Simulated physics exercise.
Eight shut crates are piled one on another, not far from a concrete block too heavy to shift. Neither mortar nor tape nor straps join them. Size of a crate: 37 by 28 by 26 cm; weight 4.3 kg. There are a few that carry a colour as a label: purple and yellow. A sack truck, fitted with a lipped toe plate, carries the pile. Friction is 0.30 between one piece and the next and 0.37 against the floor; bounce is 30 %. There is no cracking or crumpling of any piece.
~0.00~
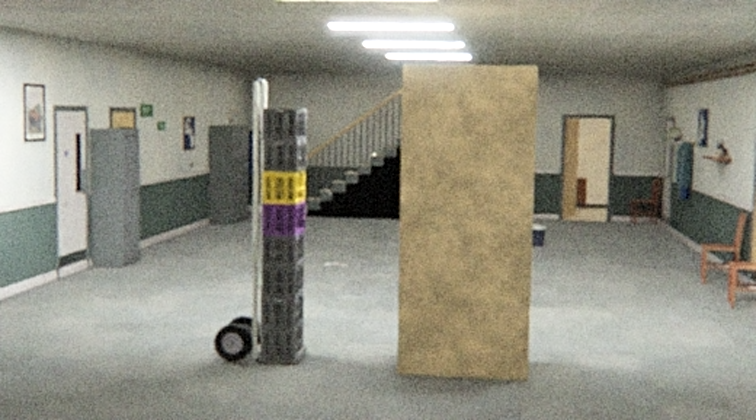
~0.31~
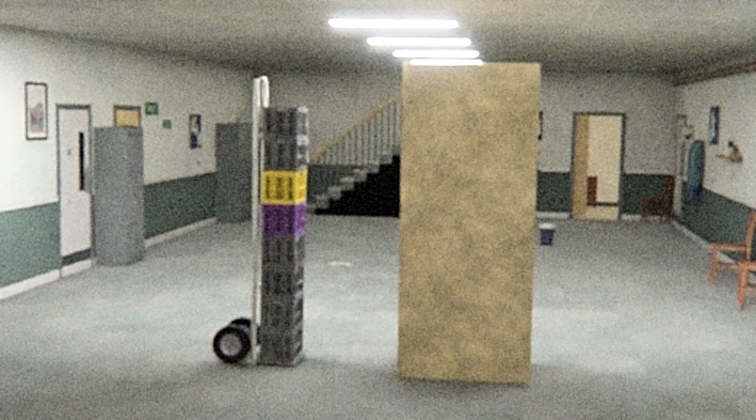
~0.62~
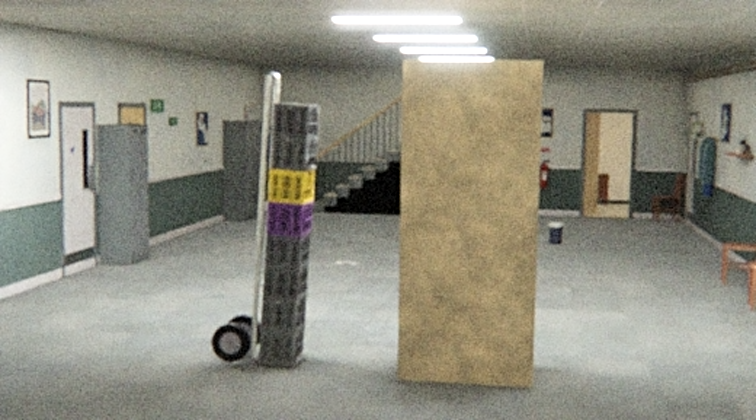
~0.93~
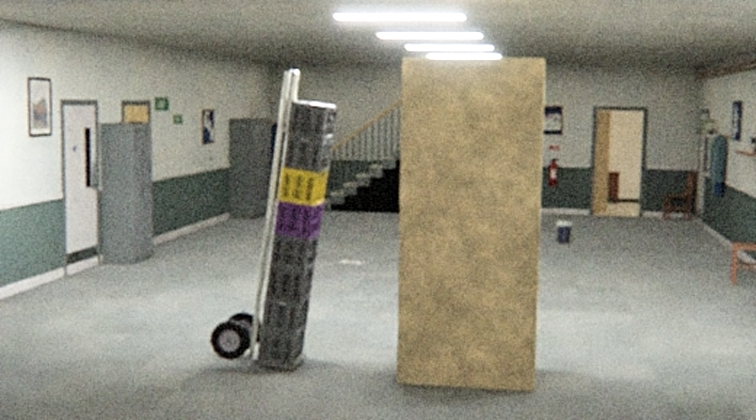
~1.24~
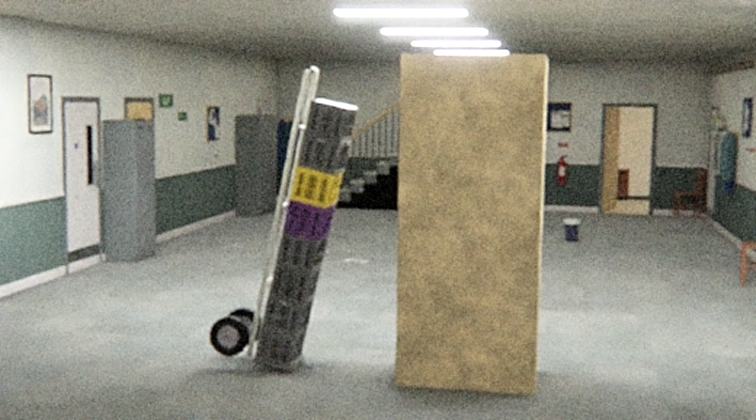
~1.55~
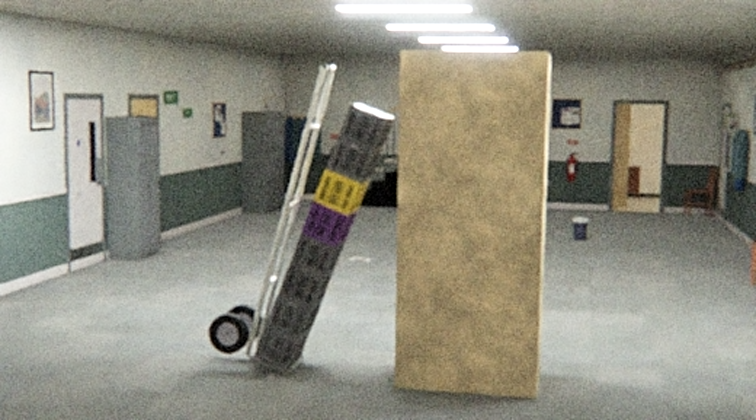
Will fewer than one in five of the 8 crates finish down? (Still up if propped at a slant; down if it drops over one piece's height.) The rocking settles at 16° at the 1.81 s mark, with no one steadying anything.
Yes, under a fifth do.
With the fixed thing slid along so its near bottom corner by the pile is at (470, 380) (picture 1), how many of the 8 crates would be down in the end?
That comes to 7.
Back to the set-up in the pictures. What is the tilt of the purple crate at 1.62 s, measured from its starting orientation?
Something like 25°, more or less.
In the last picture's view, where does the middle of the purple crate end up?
About pixel (366, 238).
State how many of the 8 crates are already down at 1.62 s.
By that point, 0 in all.
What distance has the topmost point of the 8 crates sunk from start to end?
Around 5 centimetres.
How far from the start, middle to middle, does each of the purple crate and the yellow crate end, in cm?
Purple: About 70 cm, yellow: About 80 cm.
Around 1.62 s, none of the 8 crates down, 8 disturbed; yellow crate tipped 24°; purple crate tipped 24°.
Around 1.82 s, none of the 8 crates down, 8 disturbed; purple crate tipped 30°, 9 cm lower; yellow crate tipped 30°, 12 cm lower.
Finally (2.9 s), none of the 8 crates down, 8 disturbed; purple crate tipped 33°, 14 cm lower; yellow crate tipped 31°, 15 cm lower. That is 0 per cent. Seen by the last camera, middles, purple crate near (366, 238), yellow crate near (380, 207).
